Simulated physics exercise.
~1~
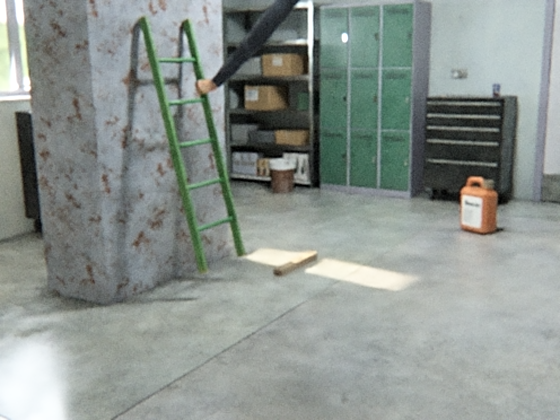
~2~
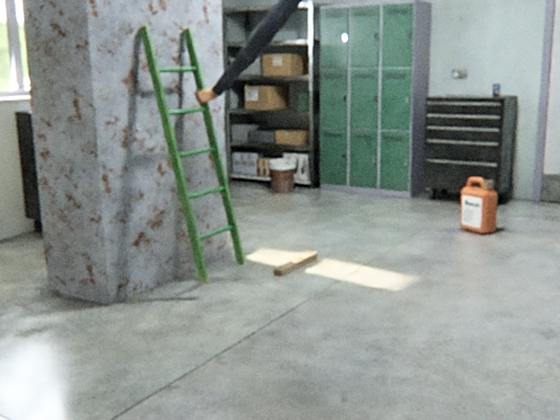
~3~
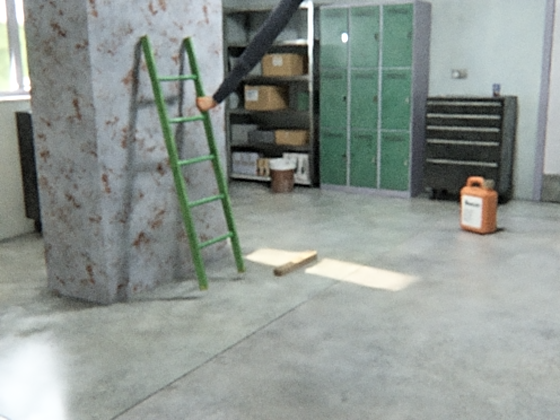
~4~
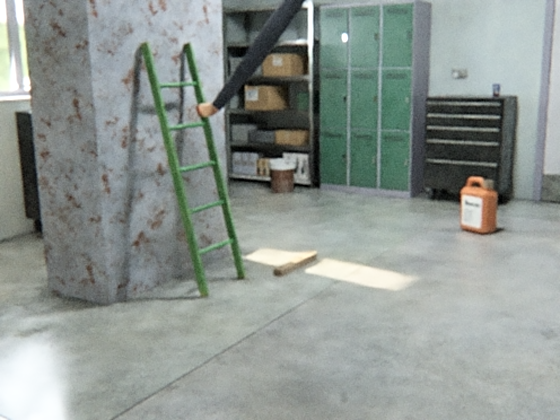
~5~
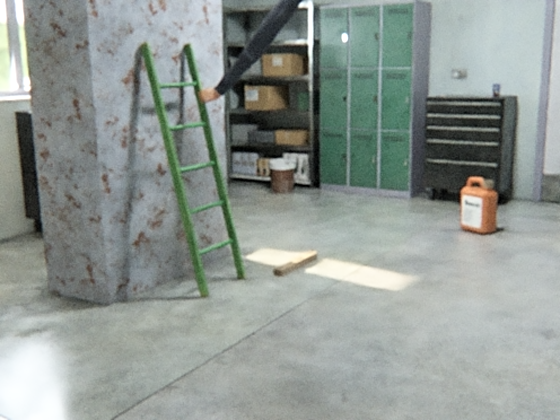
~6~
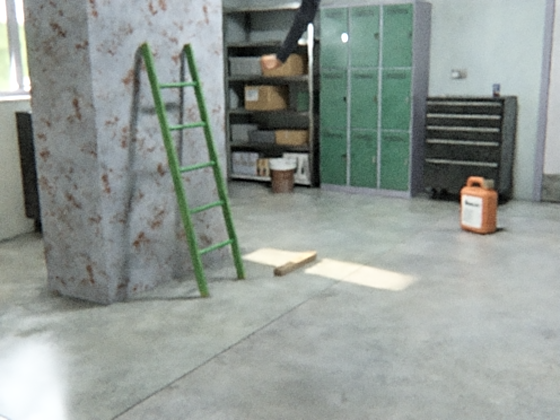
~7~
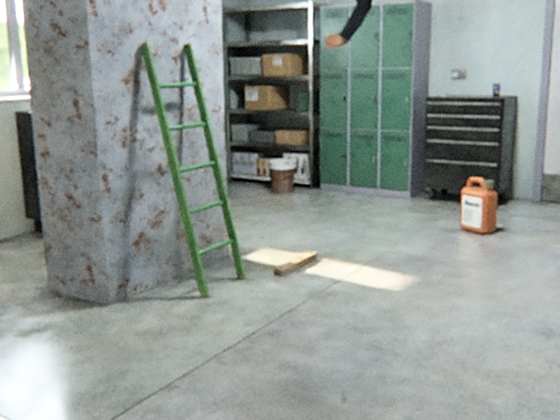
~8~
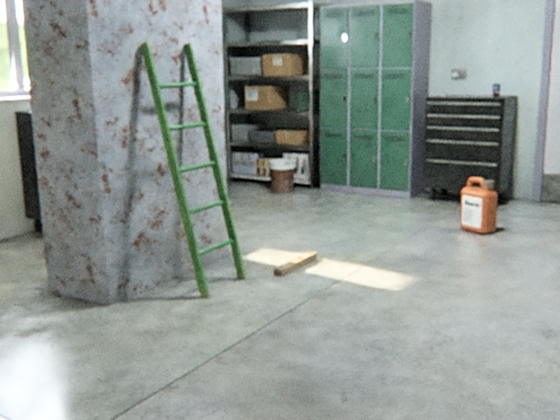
The footage shows a hand lowering a green ladder-like gate until it leans against a mottled pillar on a hard floor, near a wooden batten, shelves and lockers. The hand then lets go and withdraws out of view, and the gate stays leaning in place.
